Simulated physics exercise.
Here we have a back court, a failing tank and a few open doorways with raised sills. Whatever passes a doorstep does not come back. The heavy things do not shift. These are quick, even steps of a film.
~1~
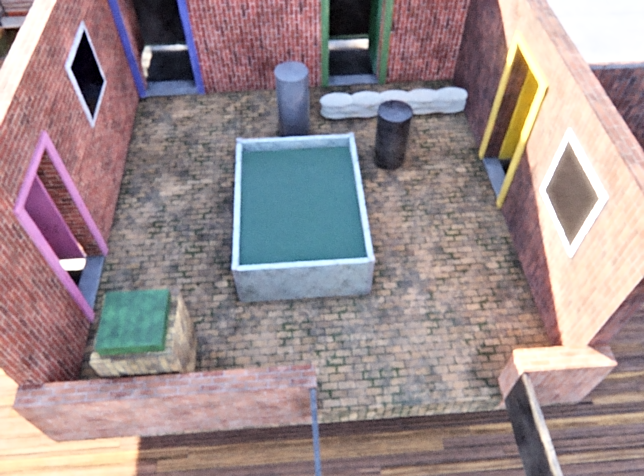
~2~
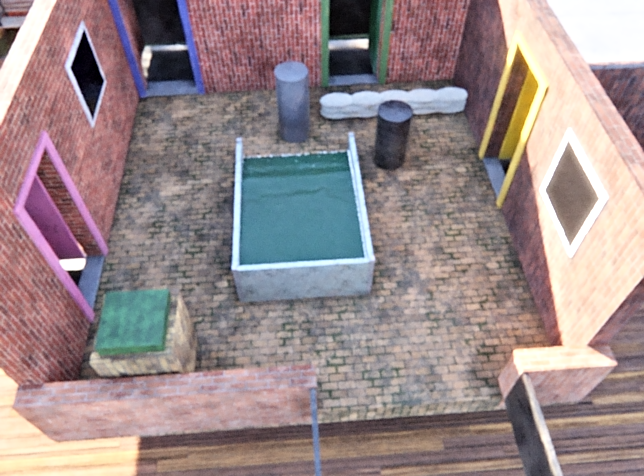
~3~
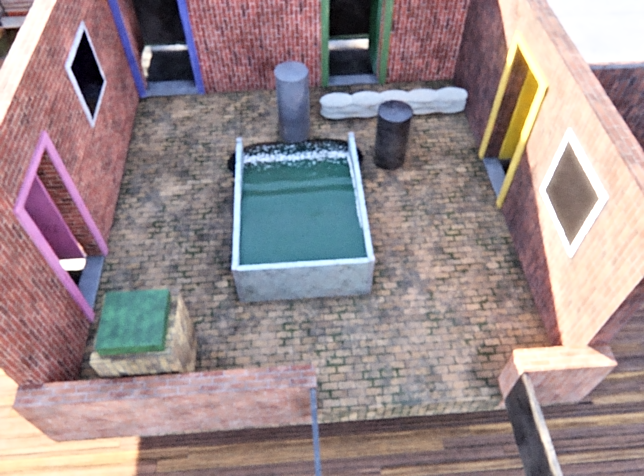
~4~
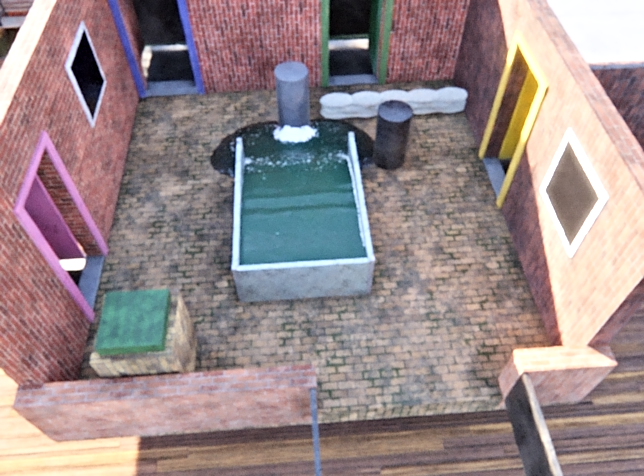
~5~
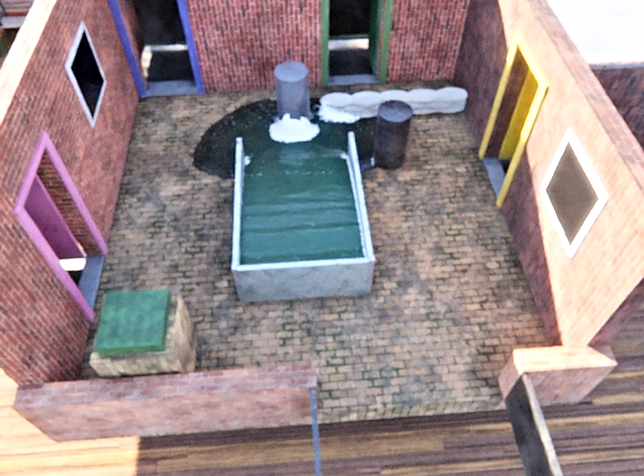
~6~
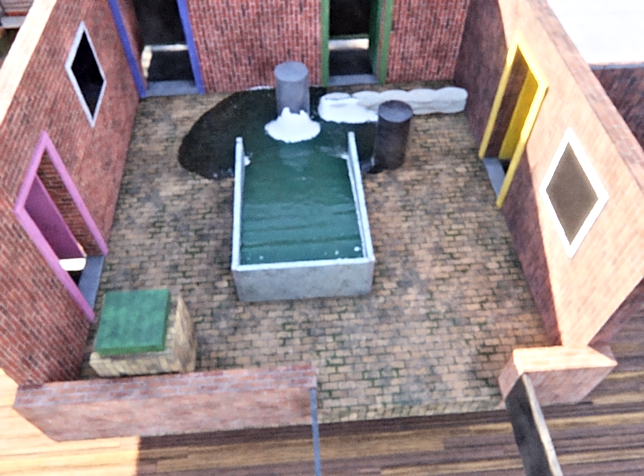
At the start, a rectangular tank of still green water sits in a brick-walled court with coloured doorways. The tank's far side opens and water pours out, spreading in a dark sheet over the paving. It foams white against the grey cylinder behind and widens, mostly leftward, as the tank's level lowers.
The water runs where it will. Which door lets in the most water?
It is the blue one.
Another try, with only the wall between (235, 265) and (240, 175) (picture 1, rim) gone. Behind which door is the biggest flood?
I say the door marked pink.
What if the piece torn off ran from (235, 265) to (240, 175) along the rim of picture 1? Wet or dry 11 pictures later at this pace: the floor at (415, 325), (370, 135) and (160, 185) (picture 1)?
In that order: Clear, clear, under water.
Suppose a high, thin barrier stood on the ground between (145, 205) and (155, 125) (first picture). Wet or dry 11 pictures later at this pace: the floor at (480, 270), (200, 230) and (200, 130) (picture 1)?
As listed: Free of water, no water, covered.
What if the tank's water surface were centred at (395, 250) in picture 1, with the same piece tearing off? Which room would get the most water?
That is the one in yellow.
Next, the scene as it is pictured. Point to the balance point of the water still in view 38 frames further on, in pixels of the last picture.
Close to (289, 190).
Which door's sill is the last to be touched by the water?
That is the pink door.
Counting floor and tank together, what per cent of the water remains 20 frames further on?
I make it 94 per cent.
A moment on, water covers 25 % of the floor; green door wet at the sill, nothing in, yellow door not reached, blue door wet at the sill, nothing in, pink door not reached.
Next, water covers 35 % of the floor; green door wet at the sill, nothing in, yellow door wet at the sill, nothing in, blue door some in, pink door not reached.
Then, water covers 65 % of the floor; green door a trickle in, yellow door some in, blue door a lot in, pink door wet at the sill, nothing in.
Later, water covers 95 % of the floor; green door some in, yellow door some in, blue door a lot in, pink door wet at the sill, nothing in.
In the end, water covers 95 % of the floor; green door a lot in, yellow door some in, blue door a lot in, pink door some in; the blue door has let in the most.
